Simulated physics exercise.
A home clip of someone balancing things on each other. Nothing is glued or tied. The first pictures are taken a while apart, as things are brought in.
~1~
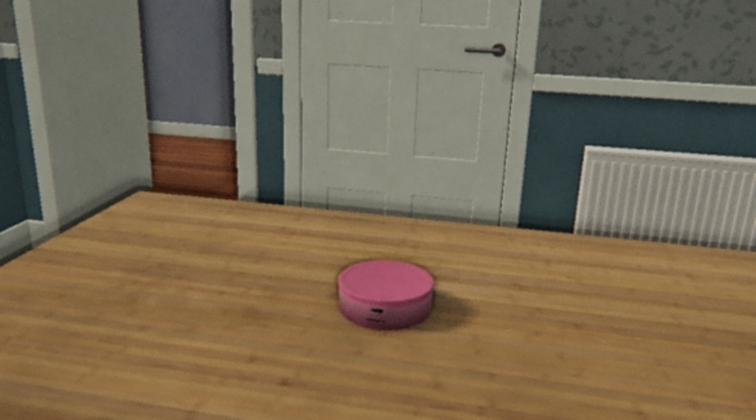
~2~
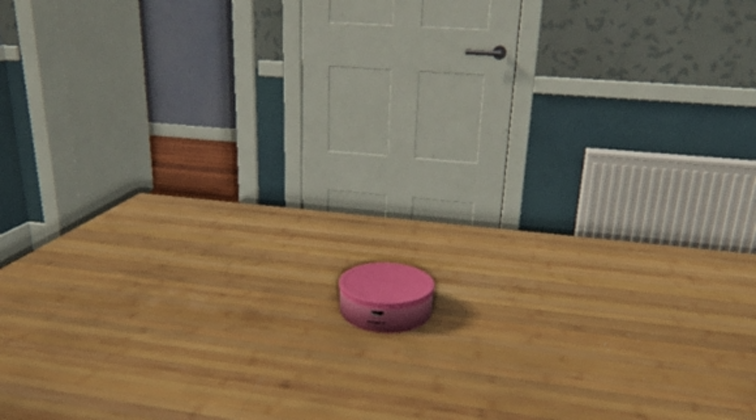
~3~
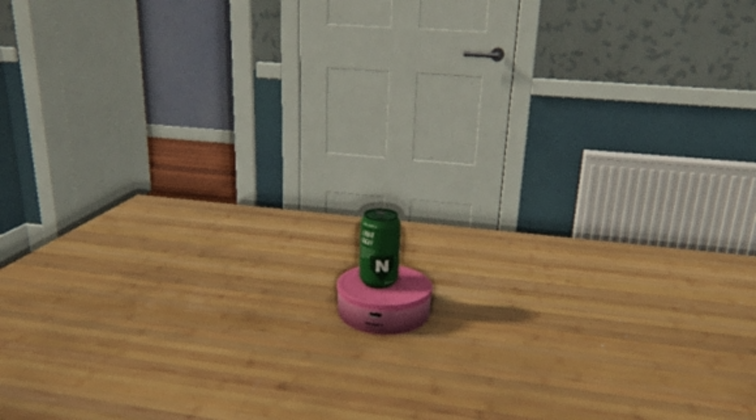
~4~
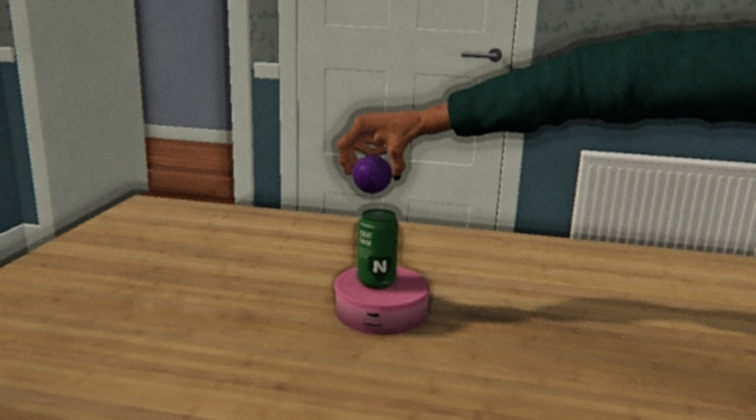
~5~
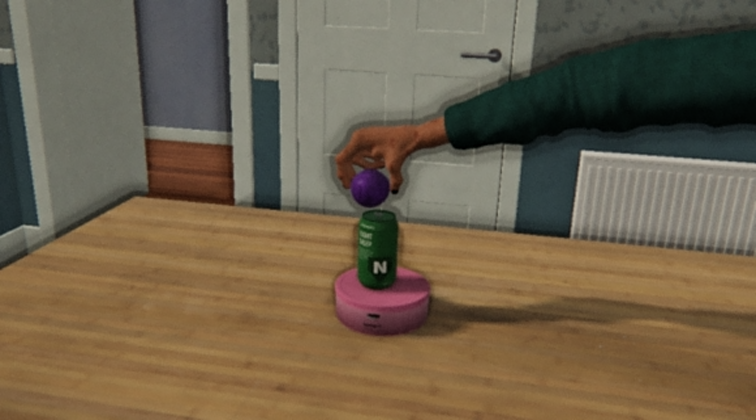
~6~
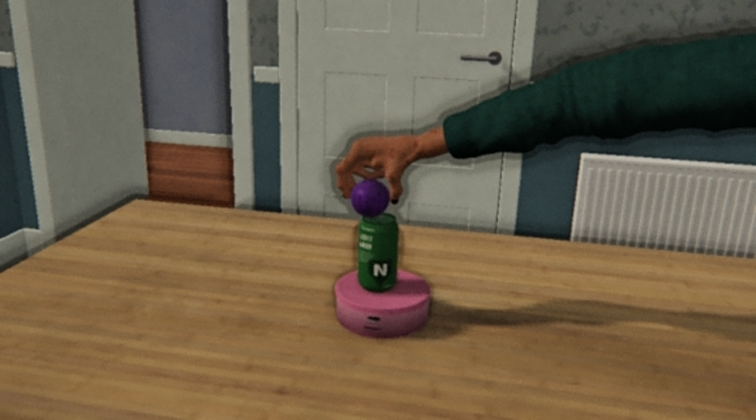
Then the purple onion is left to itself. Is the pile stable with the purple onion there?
It keeps its balance.
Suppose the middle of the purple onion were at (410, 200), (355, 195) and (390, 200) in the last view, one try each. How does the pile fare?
First, it loses its balance; second, it loses its balance; third, it keeps its balance.
Then, 0.20 s on from there, no change.
Then, 0.40 s on from there, purple onion resting near (370, 199).
In the end, all 3 unmoved. At the end, from the last picture's camera, purple onion near (370, 199). The pile stays up.
